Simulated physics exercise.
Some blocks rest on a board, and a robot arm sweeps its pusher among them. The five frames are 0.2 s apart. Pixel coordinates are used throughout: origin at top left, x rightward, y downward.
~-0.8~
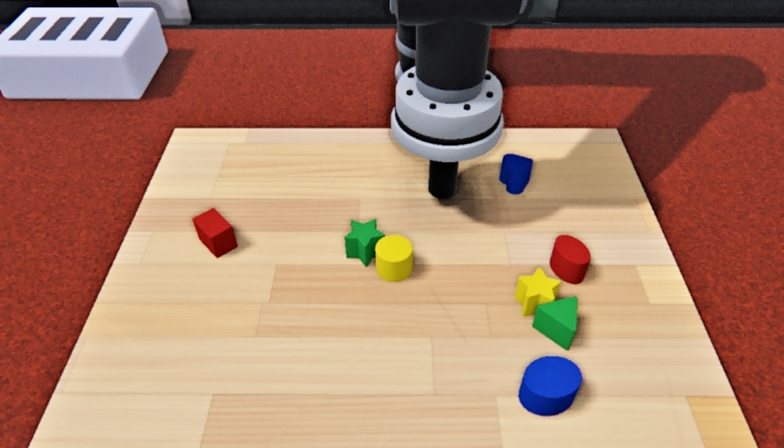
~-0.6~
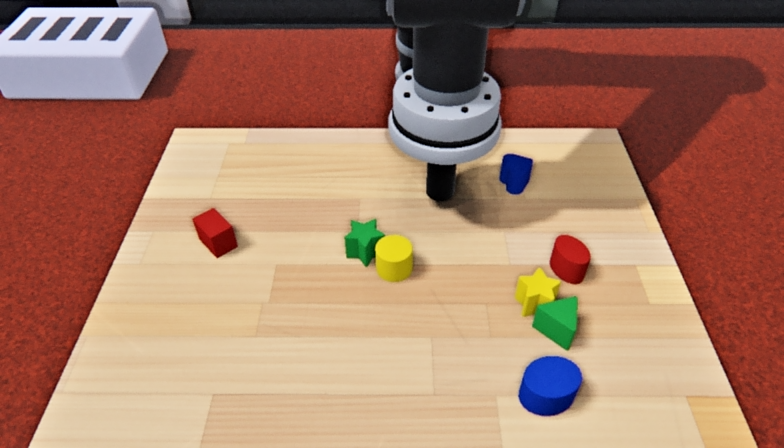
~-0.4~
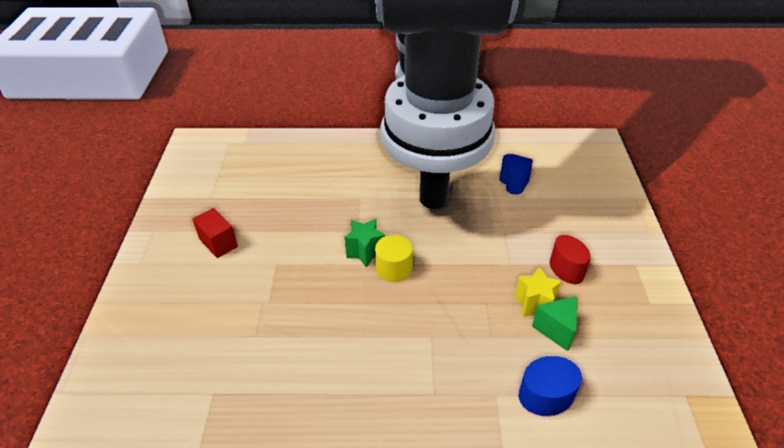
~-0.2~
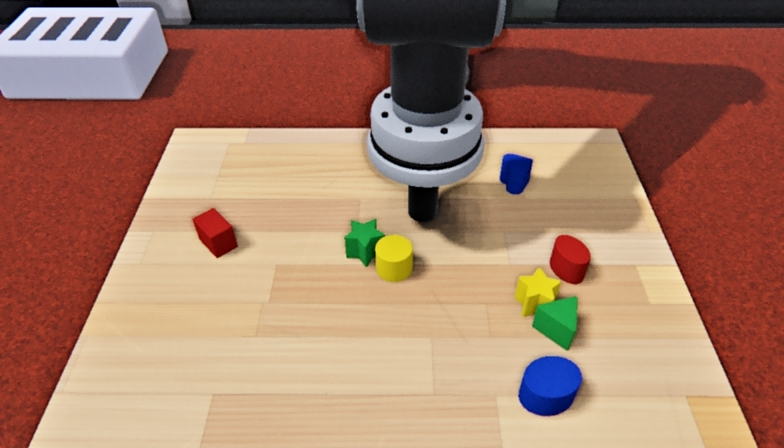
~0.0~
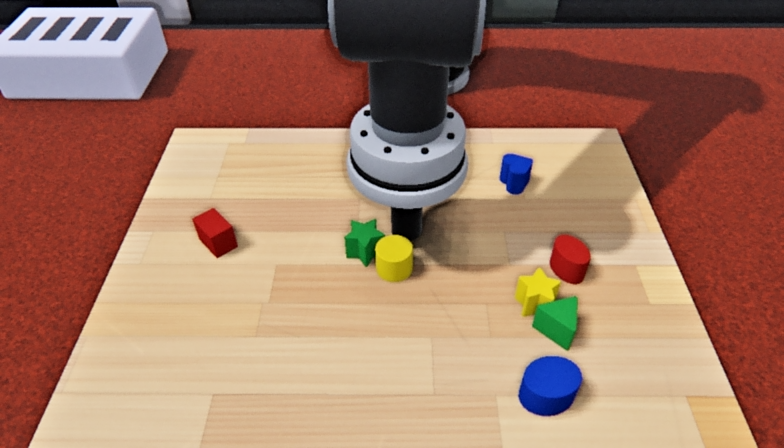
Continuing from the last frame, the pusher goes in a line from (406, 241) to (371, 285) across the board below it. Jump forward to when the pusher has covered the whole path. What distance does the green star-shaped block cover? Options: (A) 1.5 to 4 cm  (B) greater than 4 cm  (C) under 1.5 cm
It's C.
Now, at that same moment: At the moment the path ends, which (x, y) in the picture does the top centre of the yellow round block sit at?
Final place: (379, 292).
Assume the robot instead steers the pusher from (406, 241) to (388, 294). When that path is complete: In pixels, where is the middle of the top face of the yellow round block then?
The point I'd pick in the picture is (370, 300).
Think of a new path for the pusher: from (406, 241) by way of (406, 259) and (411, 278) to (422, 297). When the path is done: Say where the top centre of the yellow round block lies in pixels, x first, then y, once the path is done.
Put as a pixel place, it's (384, 278).
The first path, step by step. Halfway along, pusher (388, 253); green star-shaped block (359, 234), turned 40° clockwise; yellow round block (385, 267).
At the end, pusher (371, 276); green star-shaped block (356, 237), turned 65° clockwise; yellow round block (379, 292).
